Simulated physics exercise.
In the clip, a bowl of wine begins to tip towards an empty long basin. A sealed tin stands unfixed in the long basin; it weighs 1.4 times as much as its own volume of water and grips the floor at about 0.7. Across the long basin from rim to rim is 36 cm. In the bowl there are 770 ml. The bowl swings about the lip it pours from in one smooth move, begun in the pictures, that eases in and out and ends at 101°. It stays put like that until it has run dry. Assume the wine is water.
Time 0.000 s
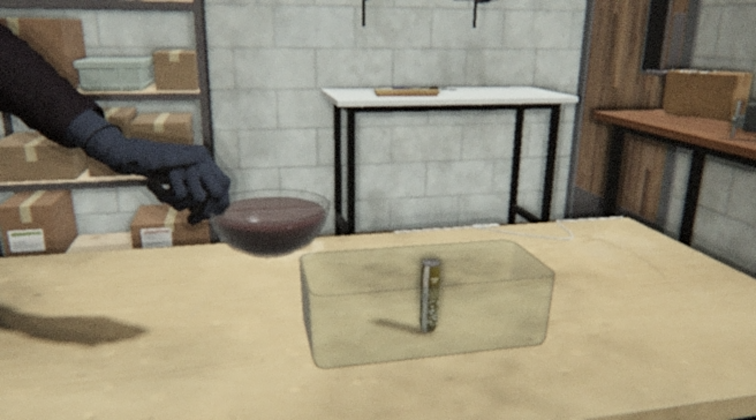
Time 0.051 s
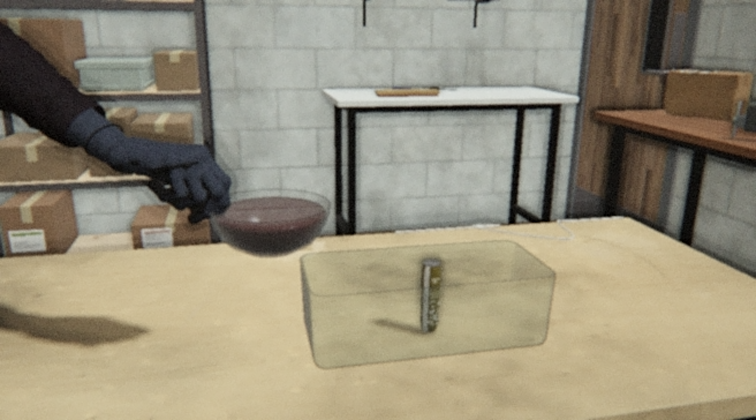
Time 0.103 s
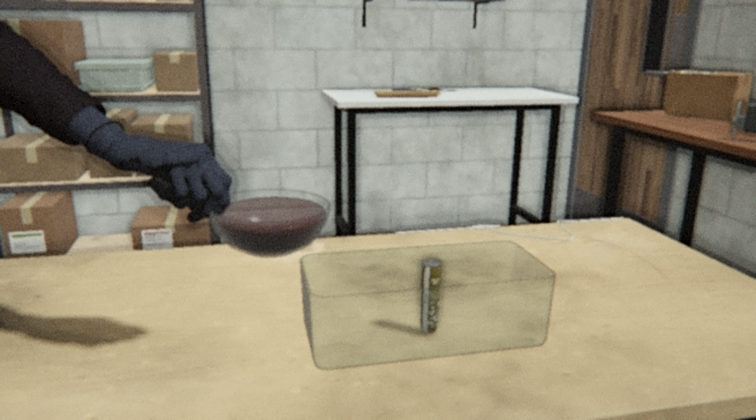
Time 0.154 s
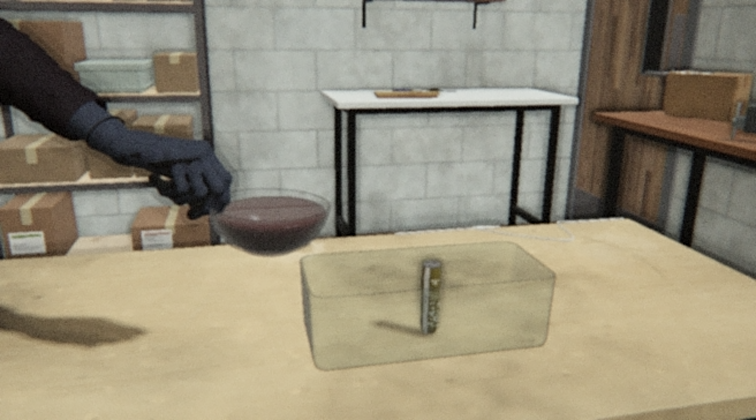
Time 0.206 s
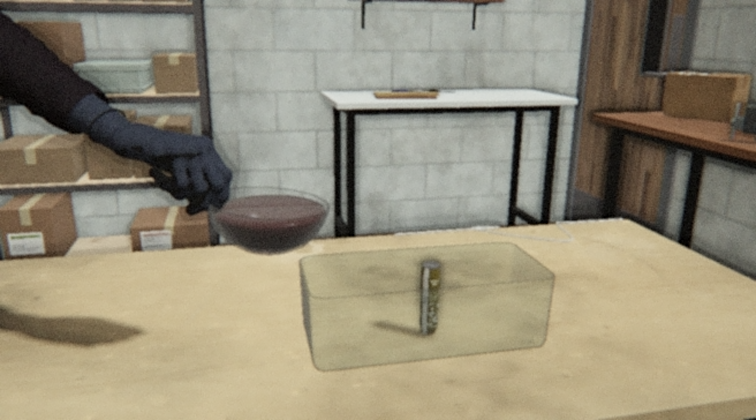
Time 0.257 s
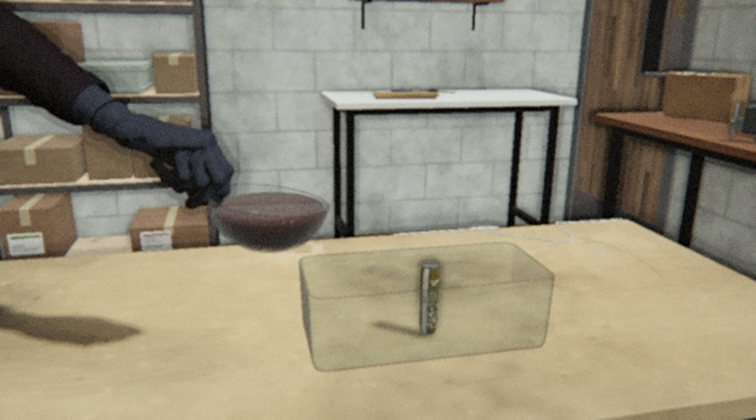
A gloved hand holds a glass bowl of dark wine and slowly tilts it slightly rightward.
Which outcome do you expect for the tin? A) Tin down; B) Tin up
Tin up.
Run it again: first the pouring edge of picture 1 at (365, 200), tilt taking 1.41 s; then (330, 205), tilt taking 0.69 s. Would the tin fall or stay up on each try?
Try 1: Still standing; try 2: Tipped over.
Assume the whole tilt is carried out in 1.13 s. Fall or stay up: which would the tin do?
It stays steady, then.
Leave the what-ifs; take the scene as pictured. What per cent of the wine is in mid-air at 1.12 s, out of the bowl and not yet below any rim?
8 in a hundred, give or take.
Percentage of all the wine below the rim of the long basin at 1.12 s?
That comes to about 90 percent.
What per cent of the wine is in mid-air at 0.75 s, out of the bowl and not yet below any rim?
About 36 per cent.
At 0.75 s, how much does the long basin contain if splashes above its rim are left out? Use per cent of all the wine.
Close to 20 in a hundred.
By 0.75 s the tilt is 56° and 44 per cent is still to pour; the tin stands where it began.
By 1.12 s the tilt is 91° and 1 per cent is still to pour; the tin stands where it began.
By 1.50 s the tilt is 101° and 0 per cent is still to pour; the tin stands where it began.
By 1.91 s the tilt is 101° and 0 per cent is still to pour; the tin stands where it began.
At rest the tin stands where it began.
